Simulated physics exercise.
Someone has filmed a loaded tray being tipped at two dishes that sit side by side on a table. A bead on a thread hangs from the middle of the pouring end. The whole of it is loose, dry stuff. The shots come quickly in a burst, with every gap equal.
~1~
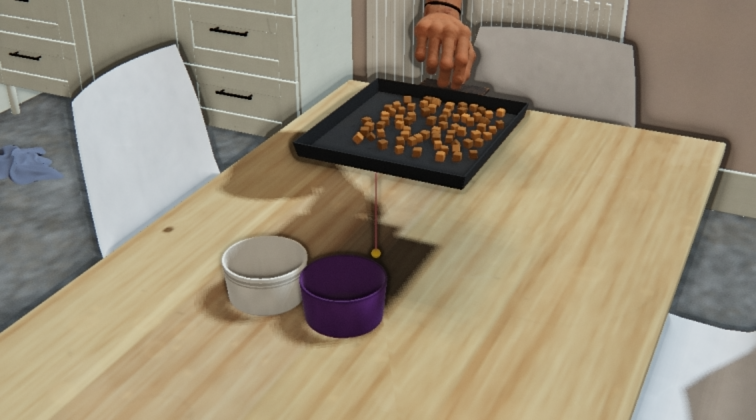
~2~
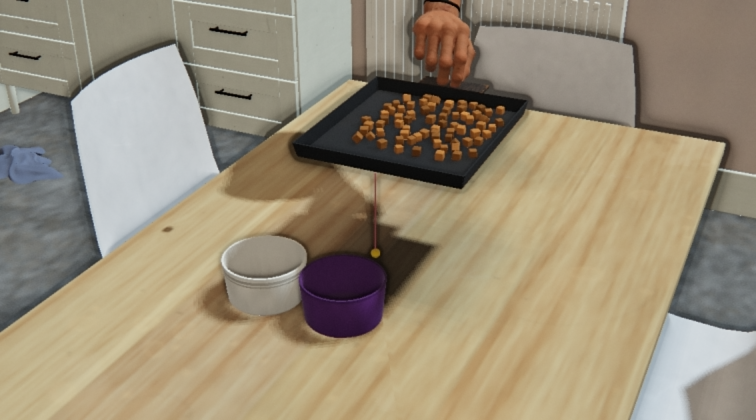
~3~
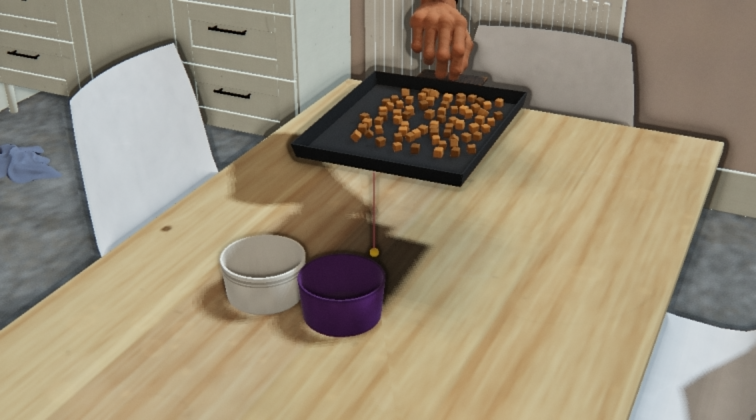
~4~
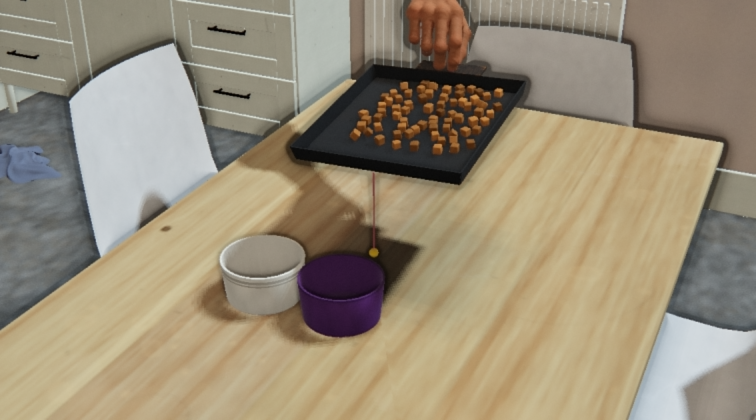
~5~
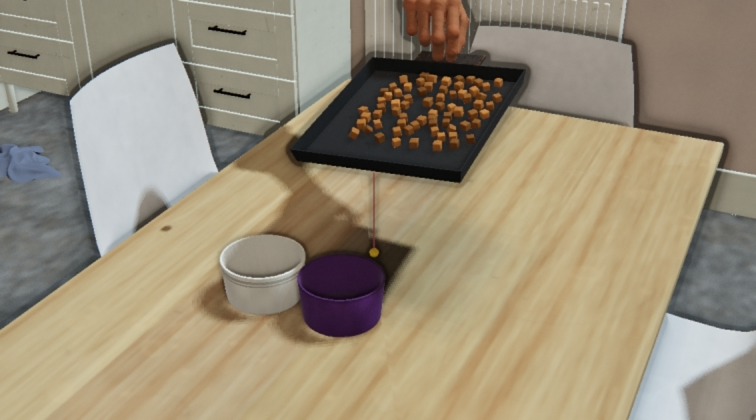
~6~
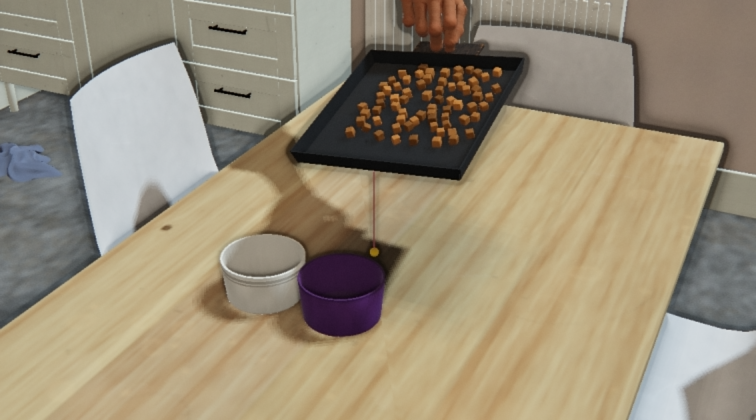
To begin with, a dark tray of small brown cubes sits level above a wooden table, behind a white dish and a purple one, with a hand at its far side. The tray's far side then rises gradually and its near edge slants slightly down to the left, while the cubes shift slightly.
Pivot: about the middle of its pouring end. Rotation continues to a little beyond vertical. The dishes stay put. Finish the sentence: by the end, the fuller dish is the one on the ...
... right.
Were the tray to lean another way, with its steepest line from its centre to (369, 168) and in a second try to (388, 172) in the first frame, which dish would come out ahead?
Well, the dish on the right side comes out on top first, and then the dish on the right side does.
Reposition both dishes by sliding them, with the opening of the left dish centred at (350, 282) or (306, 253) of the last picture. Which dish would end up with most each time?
The dish to the left at the first, the dish to the left at the second.
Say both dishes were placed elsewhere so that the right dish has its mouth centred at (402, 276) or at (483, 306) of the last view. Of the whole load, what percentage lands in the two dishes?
Roughly 60 per cent, then roughly 0 per cent.
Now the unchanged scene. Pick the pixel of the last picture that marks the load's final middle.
(324, 301).
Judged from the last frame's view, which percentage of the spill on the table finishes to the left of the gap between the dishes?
I'd put it at close to 40 per cent.
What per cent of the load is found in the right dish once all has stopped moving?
Roughly 50 percent.
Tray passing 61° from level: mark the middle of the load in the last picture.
In the last view the centre sits at roughly (344, 146).
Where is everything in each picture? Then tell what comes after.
In the first picture, corners of the pouring end at (298, 142) and (463, 175), level; middle of the load at (443, 126), brown sugar cubes; left dish at (244, 294); right dish at (324, 316); bead on its thread at (376, 253).
In the second picture, corners of the pouring end at (297, 142) and (462, 174), level; middle of the load at (443, 124).
In the third picture, corners of the pouring end at (295, 143) and (460, 172), tipped barely, lowest at the left corner; middle of the load at (441, 119).
In the fourth picture, corners of the pouring end at (294, 145) and (459, 171), tipped a little, lowest at the left corner; middle of the load at (440, 113).
In the fifth picture, corners of the pouring end at (294, 148) and (458, 169), tipped a little, lowest at the left corner; middle of the load at (440, 106).
In the sixth picture, corners of the pouring end at (294, 149) and (458, 167), tipped clearly, lowest at the left corner; middle of the load at (439, 100), a small part on the move; left dish at (242, 292); right dish at (322, 314).
Soon after the last picture, tray tipped steeply; nearly all on the tray; a small part in the air.
A little later, tray tipped past a quarter turn; most on the tray; a small part in the right dish; a stray few in the left dish; a stray few outside both; a stray few in the air.
Later still, tray tipped past a quarter turn; about half in the right dish; about a quarter in the left dish; about a third outside both; a stray few in the air.
At rest, tray tipped past a quarter turn; about half in the right dish; about a quarter in the left dish; about a third outside both; a stray few in the air.
